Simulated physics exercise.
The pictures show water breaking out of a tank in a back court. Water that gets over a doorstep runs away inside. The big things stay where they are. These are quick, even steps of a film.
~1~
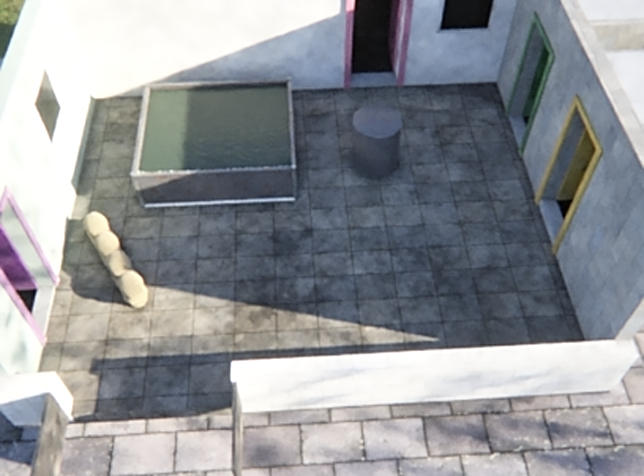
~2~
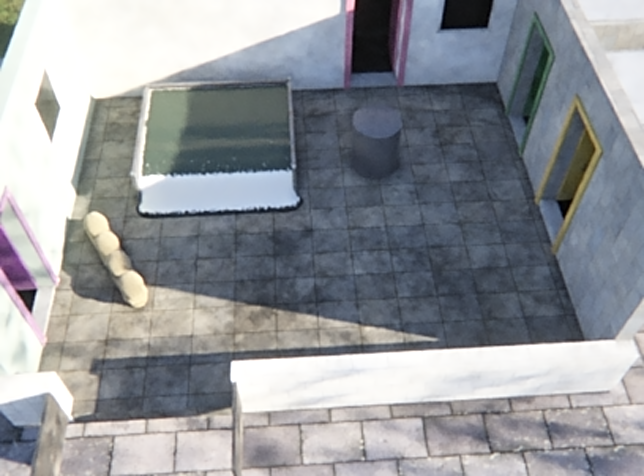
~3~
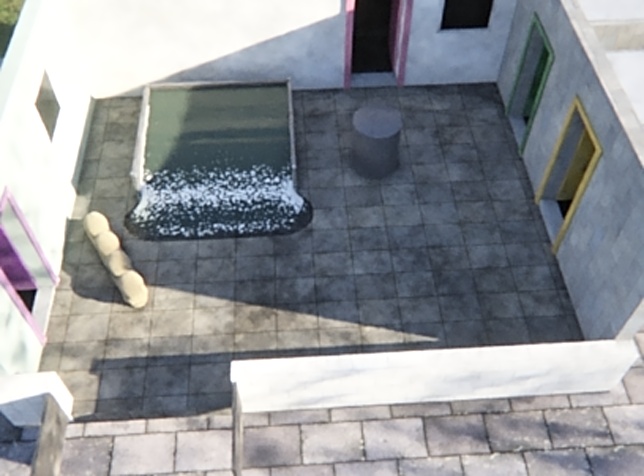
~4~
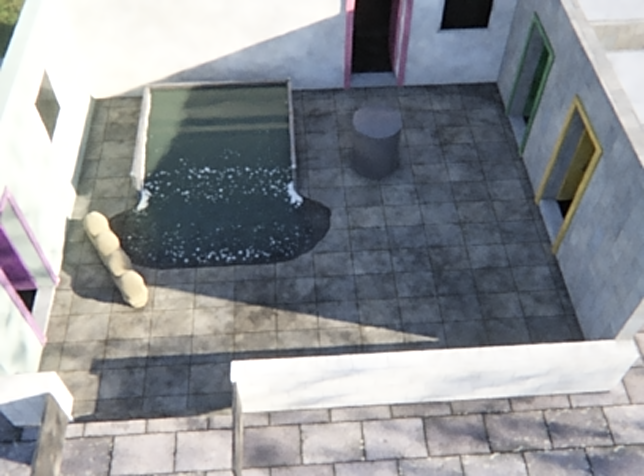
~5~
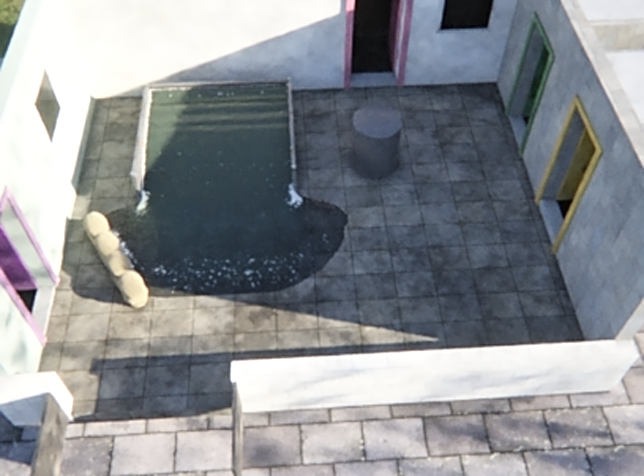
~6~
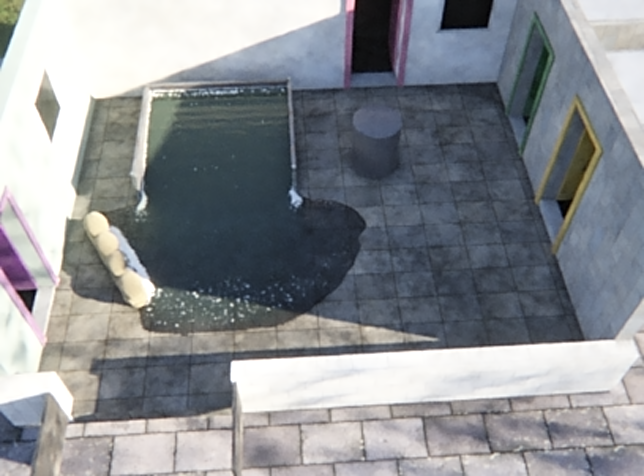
We see a rectangular tank of water in a walled courtyard; its near side gives way and water pours onto the paving, spreading toward the viewer and sideways, reaching the pale rounded objects at left while the grey cylinder stays still.
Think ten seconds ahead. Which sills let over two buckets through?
In the end: The purple door admits no more than that; the green door admits no more than that; the pink door admits no more than that; the yellow door admits no more than that.
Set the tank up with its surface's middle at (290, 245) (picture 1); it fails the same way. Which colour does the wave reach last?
Last comes the pink-painted one.
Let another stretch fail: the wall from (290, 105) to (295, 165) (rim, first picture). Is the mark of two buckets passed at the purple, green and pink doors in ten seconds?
My reading: The purple one is over; the green one floods; the pink one takes more.
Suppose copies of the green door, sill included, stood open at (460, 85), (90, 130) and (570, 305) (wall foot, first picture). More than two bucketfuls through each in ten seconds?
One after the other: Takes more, takes less, goes over.
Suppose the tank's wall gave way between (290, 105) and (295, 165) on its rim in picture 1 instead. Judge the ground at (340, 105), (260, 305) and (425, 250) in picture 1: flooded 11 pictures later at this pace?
In turn: Covered, clear, covered.
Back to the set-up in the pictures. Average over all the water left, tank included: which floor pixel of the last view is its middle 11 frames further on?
I would point to (236, 236).
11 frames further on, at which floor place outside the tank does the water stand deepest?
Around (249, 375).
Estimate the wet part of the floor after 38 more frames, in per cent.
Close to 70 %.
A moment on, water covers 30 % of the floor; the purple door not reached, the green door not reached, the pink door not reached, the yellow door not reached.
Next, water covers 40 % of the floor; the purple door not reached, the green door not reached, the pink door not reached, the yellow door not reached.
Then, water covers 50 % of the floor; the purple door not reached, the green door not reached, the pink door not reached, the yellow door not reached.
Later, water covers 70 % of the floor; the purple door not reached, the green door wet at the sill, nothing in, the pink door not reached, the yellow door wet at the sill, nothing in.
In the end, water covers 95 % of the floor; the purple door wet at the sill, nothing in, the green door wet at the sill, nothing in, the pink door wet at the sill, nothing in, the yellow door wet at the sill, nothing in.
